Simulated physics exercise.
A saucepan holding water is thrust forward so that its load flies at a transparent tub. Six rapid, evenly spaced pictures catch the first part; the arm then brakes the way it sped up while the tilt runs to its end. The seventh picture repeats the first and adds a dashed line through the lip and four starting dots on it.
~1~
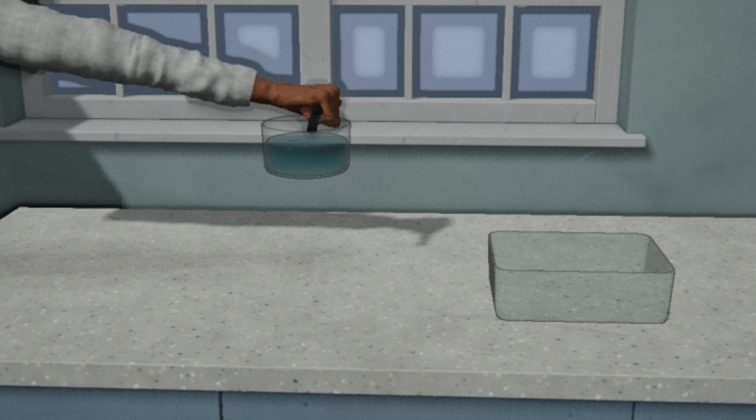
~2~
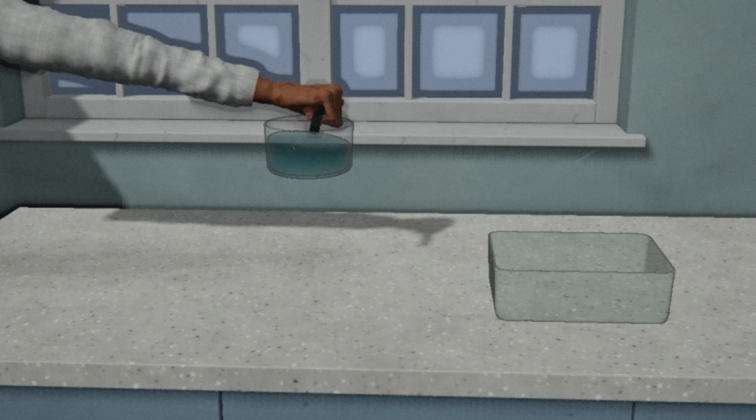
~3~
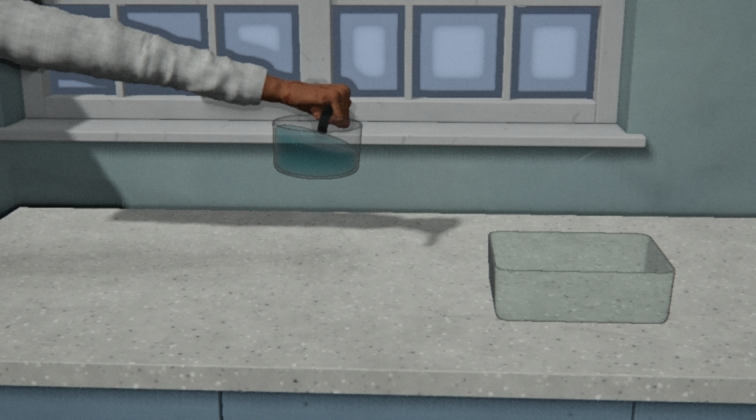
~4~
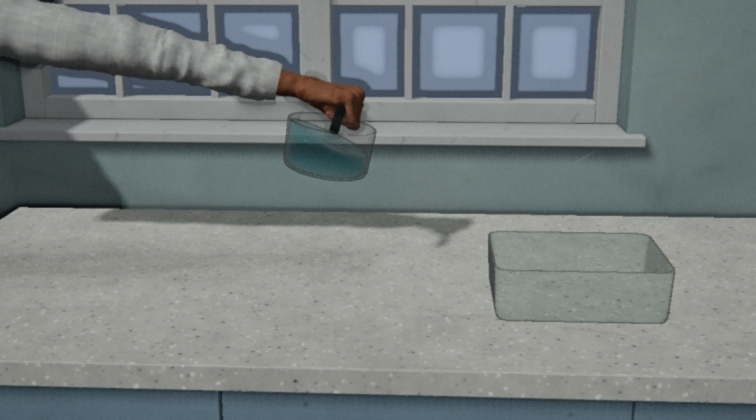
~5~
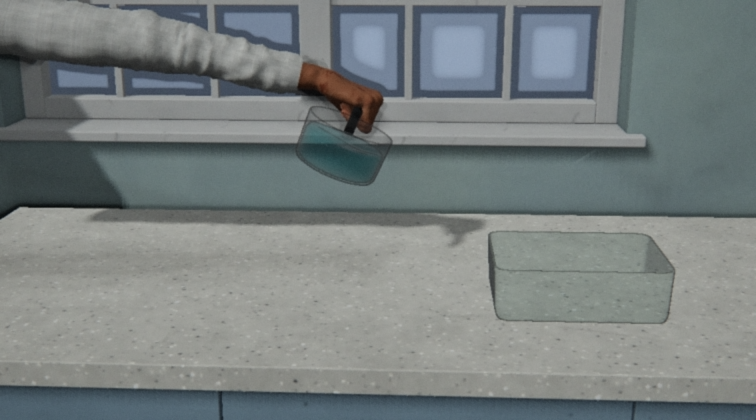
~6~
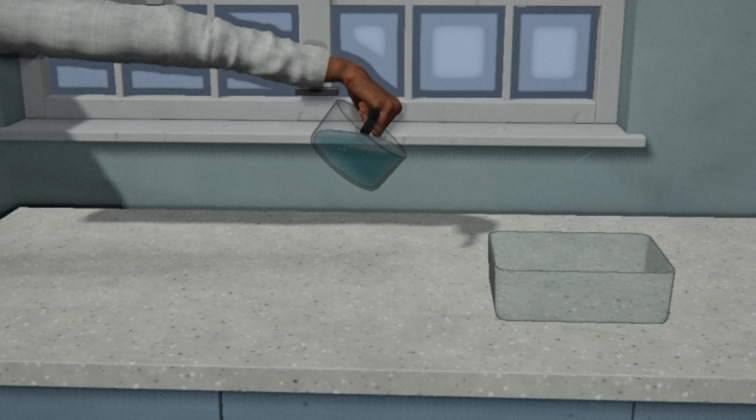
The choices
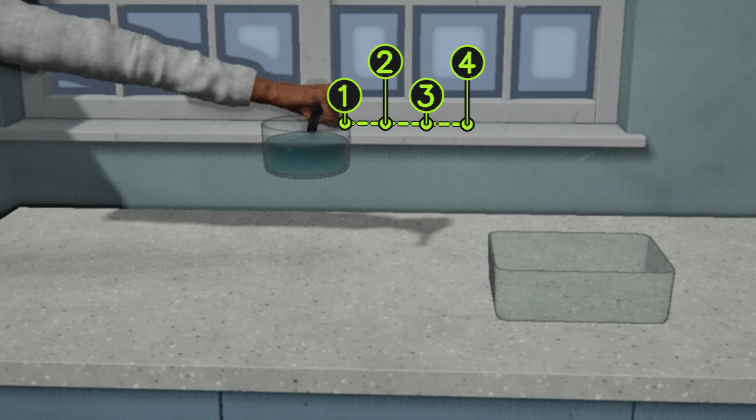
A hand at the end of a pale grey sleeve holds a clear, round pan of blue-green water in the upper left, above a speckled grey countertop. An empty transparent tub sits on the right, before a blue-paned window and teal wall, seen from the front by a still camera. The hand first barely moves, then carries the pan rightward, tilting it steadily as the water shifts inside.
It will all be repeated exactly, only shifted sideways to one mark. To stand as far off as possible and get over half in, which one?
Choose 2.
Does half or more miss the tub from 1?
Yes, it does.
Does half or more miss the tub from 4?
No, that is safe.
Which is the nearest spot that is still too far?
That would be 1.
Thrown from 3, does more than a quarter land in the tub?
Yes, clearly.
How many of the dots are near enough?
Three of them.
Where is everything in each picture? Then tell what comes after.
Upright, lip at (349, 123); tub from (495, 319) to (668, 322); nothing has left yet, in the first picture.
Upright, lip at (351, 123); nothing has left yet, in the second picture.
Tipped about 2°, lip at (360, 125); nothing has left yet, in the third picture.
Tipped about 10°, lip at (374, 131); nothing has left yet, in the fourth picture.
Tipped about 23°, lip at (391, 141); nothing has left yet, in the fifth picture.
Tipped about 39°, lip at (405, 154); nothing has left yet, in the sixth picture.
In lime, 1 at (344, 123); 2 at (385, 123); 3 at (426, 123); 4 at (467, 124).
If 1 is chosen, about 28 % lands in the tub, 69 % falls short and 3 % goes beside or beyond.
If 2 is chosen, about 65 % lands in the tub, 23 % falls short and 11 % goes beside or beyond.
If 3 is chosen, about 77 % lands in the tub, 4 % falls short and 19 % goes beside or beyond.
If 4 is chosen, about 79 % lands in the tub, 6 % falls short and 15 % goes beside or beyond.
